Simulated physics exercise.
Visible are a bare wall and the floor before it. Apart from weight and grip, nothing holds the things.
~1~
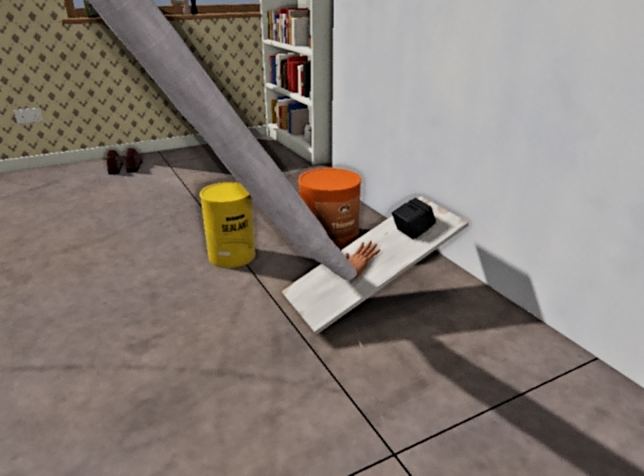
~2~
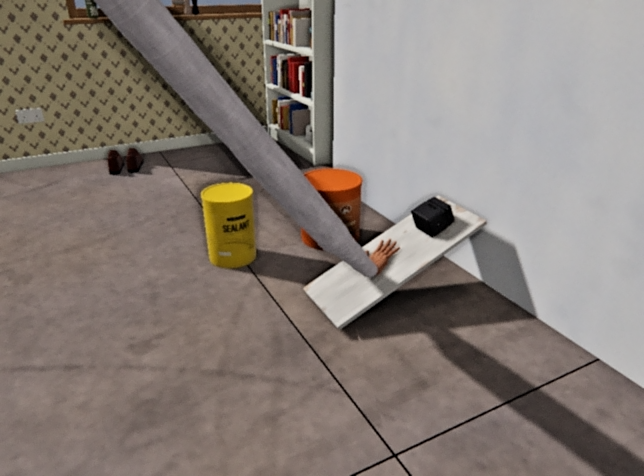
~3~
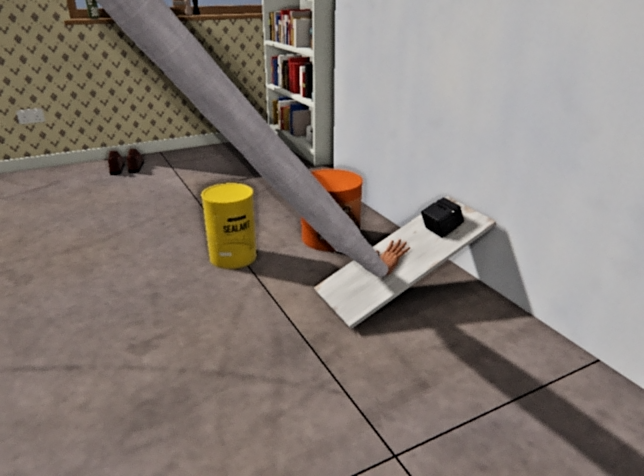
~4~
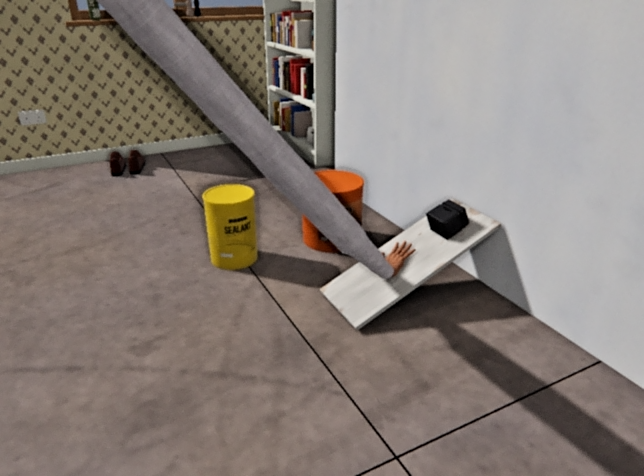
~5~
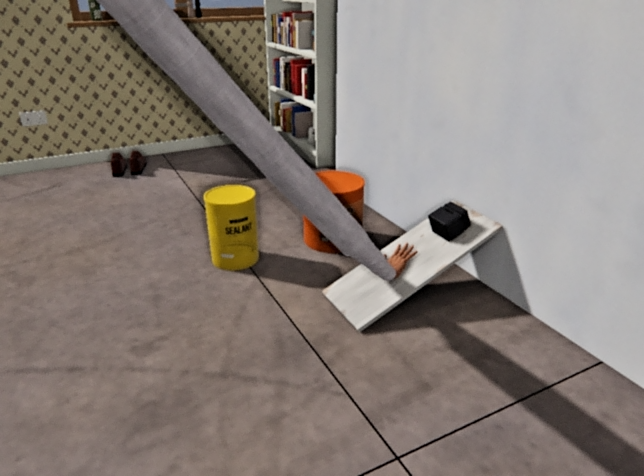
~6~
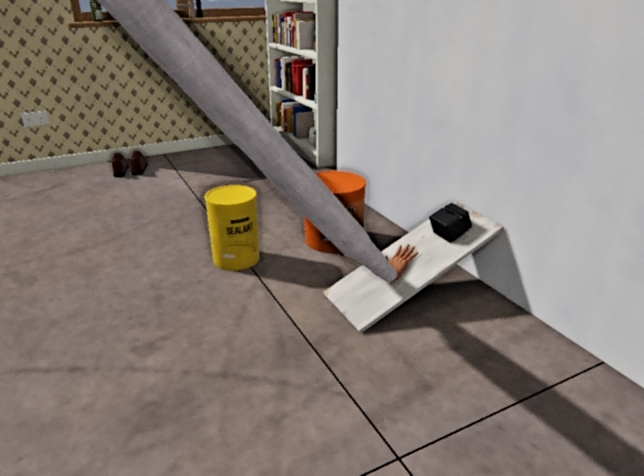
The clip shows a hand on a tilted white board carrying a black object, pushing it rightward until it leans against the bare wall, where the hand stays on it; the yellow and orange pails remain standing nearby.
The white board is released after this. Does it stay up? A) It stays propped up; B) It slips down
B.
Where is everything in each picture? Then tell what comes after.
In the first frame, not yet at the wall; white board (374, 259); yellow pail (229, 225).
In the second frame, not yet at the wall; white board (393, 257); yellow pail (230, 226).
In the third frame, not yet at the wall; white board (404, 257); yellow pail (230, 226).
In the fourth frame, not yet at the wall; white board (409, 258); yellow pail (232, 227).
In the fifth frame, propped up under the hand; white board (411, 261); yellow pail (233, 228).
In the sixth frame, propped up under the hand; white board (412, 262); yellow pail (234, 228).
Then, 0.30 s on from there, white board 18° lower than it was left near (405, 285).
Then, 0.60 s on from there, white board 23° lower than it was left near (404, 292).
Then, 1.80 s on from there, as before.
In the end, moved from the start, white board; the other 2 unmoved. At the end, from the last picture's camera, white board near (404, 292). The board gives way.
